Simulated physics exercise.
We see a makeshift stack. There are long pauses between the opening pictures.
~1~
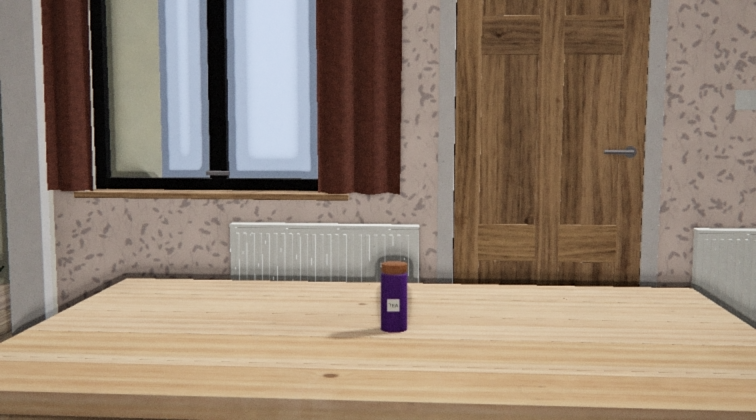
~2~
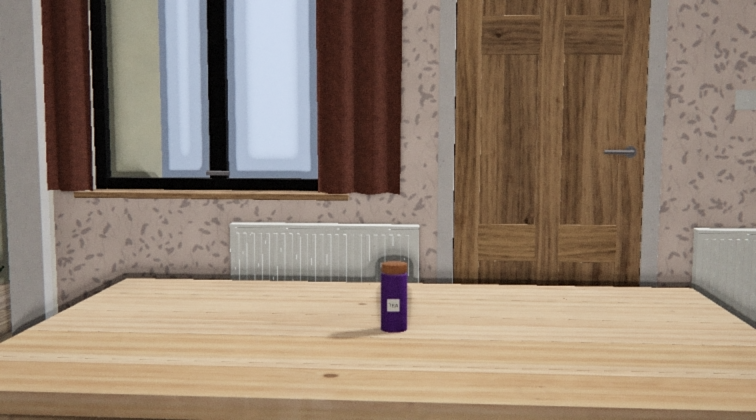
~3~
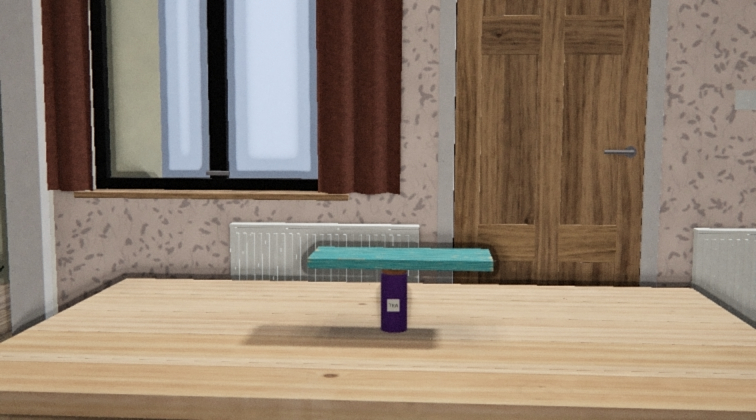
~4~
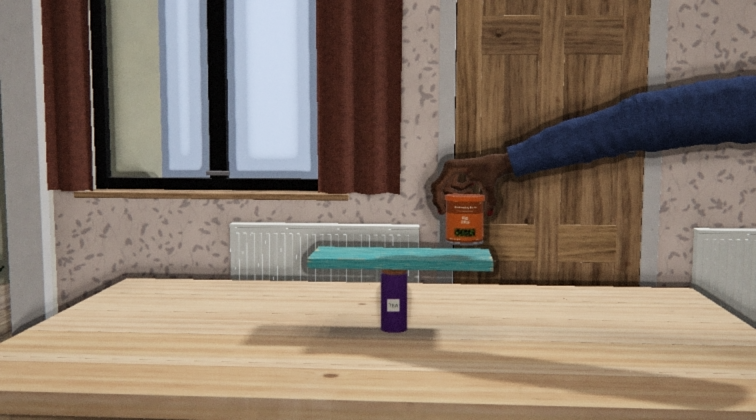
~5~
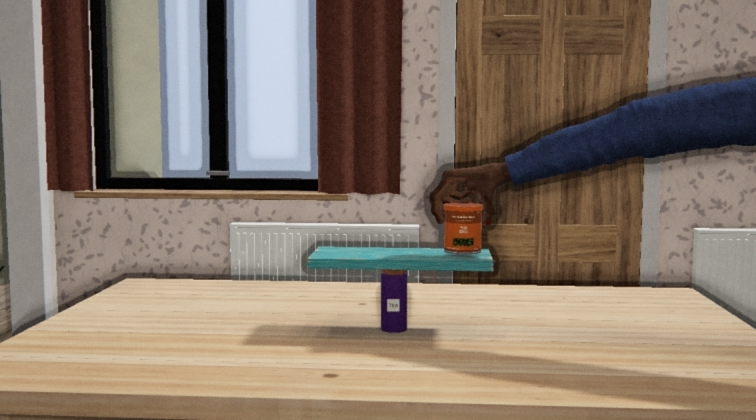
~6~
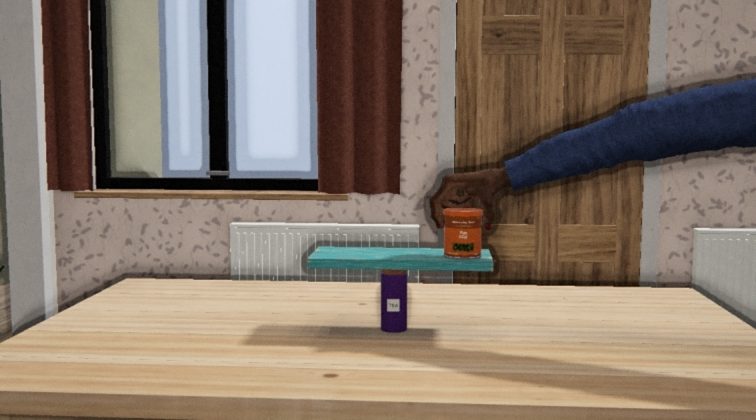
At first, a purple shaker stands alone on a wooden table, and nothing moves. Then a flat teal board appears, lying across the top of the shaker. A hand in a blue sleeve, reaching from the right, lowers an orange tin onto the board's right end and keeps hold of it.
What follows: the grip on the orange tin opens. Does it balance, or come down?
Outcome: The stack gives way.
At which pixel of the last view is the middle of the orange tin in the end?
Near (502, 316).
Then, 0.40 s past the last view, orange tin now fallen; turquoise board rocked 59° from its first pose.
Then, 0.70 s past the last view, turquoise board now fallen; purple shaker rocked 36° from its first pose.
Finally, fallen, purple shaker, turquoise board and orange tin. Final places as the last picture's camera would see them, orange tin near (502, 316). The stack loses its balance.
